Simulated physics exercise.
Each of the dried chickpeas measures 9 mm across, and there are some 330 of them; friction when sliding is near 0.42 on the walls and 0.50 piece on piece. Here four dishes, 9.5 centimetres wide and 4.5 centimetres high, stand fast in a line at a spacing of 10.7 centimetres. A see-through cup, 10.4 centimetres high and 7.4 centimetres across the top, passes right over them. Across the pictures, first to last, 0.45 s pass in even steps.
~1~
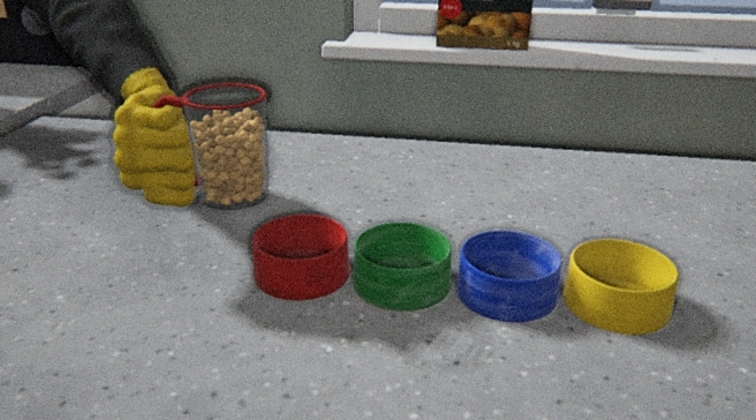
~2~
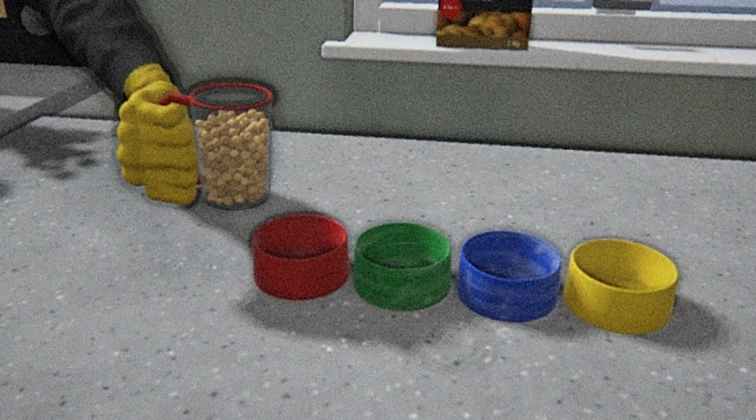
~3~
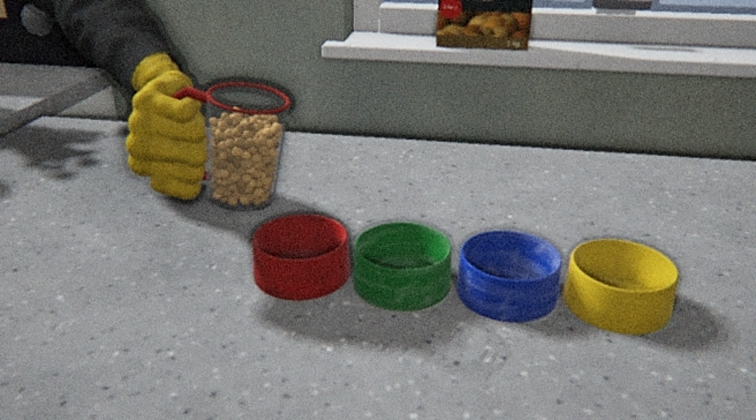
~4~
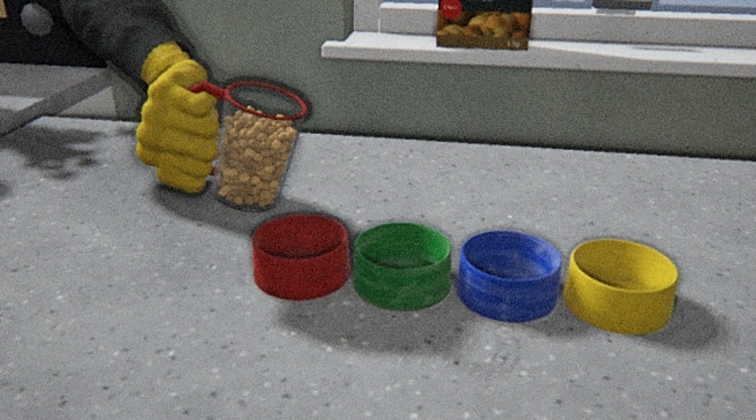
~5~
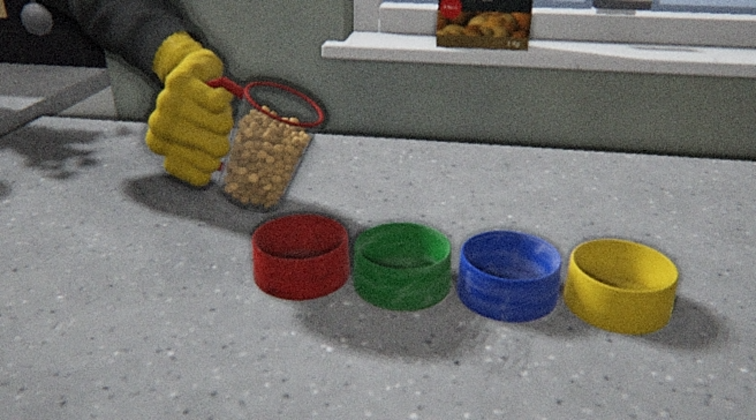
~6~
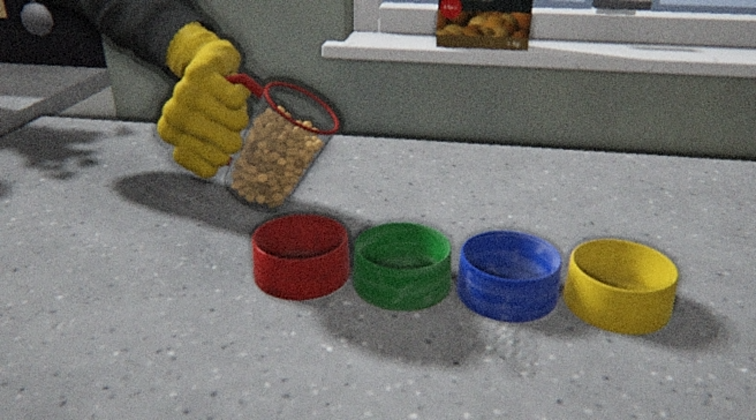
A yellow-gloved hand on a dark-sleeved arm holds a clear, red-rimmed cup of tan chickpeas at the left of a speckled grey counter, seen from slightly above. Red, green, blue and yellow dishes stand in a row to the right, below a windowsill holding a small food packet. The hand moves the cup slightly rightward while tilting it right, as the camera stays still.
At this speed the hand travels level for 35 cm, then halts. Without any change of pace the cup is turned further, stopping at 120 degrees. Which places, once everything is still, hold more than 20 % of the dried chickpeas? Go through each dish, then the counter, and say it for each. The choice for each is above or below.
Result: Red: Keeps a fifth or less, blue: Keeps more than a fifth, green: Keeps a fifth or less, yellow: Keeps a fifth or less, counter: Keeps a fifth or less.
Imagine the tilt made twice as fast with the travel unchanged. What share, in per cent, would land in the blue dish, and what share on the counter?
Then blue would get 0 and the counter 20.
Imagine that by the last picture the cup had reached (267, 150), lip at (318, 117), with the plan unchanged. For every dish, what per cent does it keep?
Red 0, blue 80, green 0, yellow 10.
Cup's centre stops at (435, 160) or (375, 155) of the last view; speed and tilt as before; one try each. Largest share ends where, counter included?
Blue, then green.
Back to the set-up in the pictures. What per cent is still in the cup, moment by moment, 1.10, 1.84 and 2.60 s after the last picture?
About 75, 0, 0 per cent.
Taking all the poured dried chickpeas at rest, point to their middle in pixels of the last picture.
After settling, the middle sits near (516, 273).
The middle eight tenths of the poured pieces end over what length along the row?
That stretch comes to around 6 cm.
Then, 1.10 s after the last picture, tilt 117 degrees; cup holds 75 %, blue 20 %.
Then, 1.84 s after the last picture, tilt 120 degrees; cup holds 0 %, blue 90 %.
Then, 2.60 s after the last picture, tilt 120 degrees; cup holds 0 %, blue 90 %.
In the end, red 0 %, blue 90 %, green 0 %, yellow 0 %, counter 10 %.
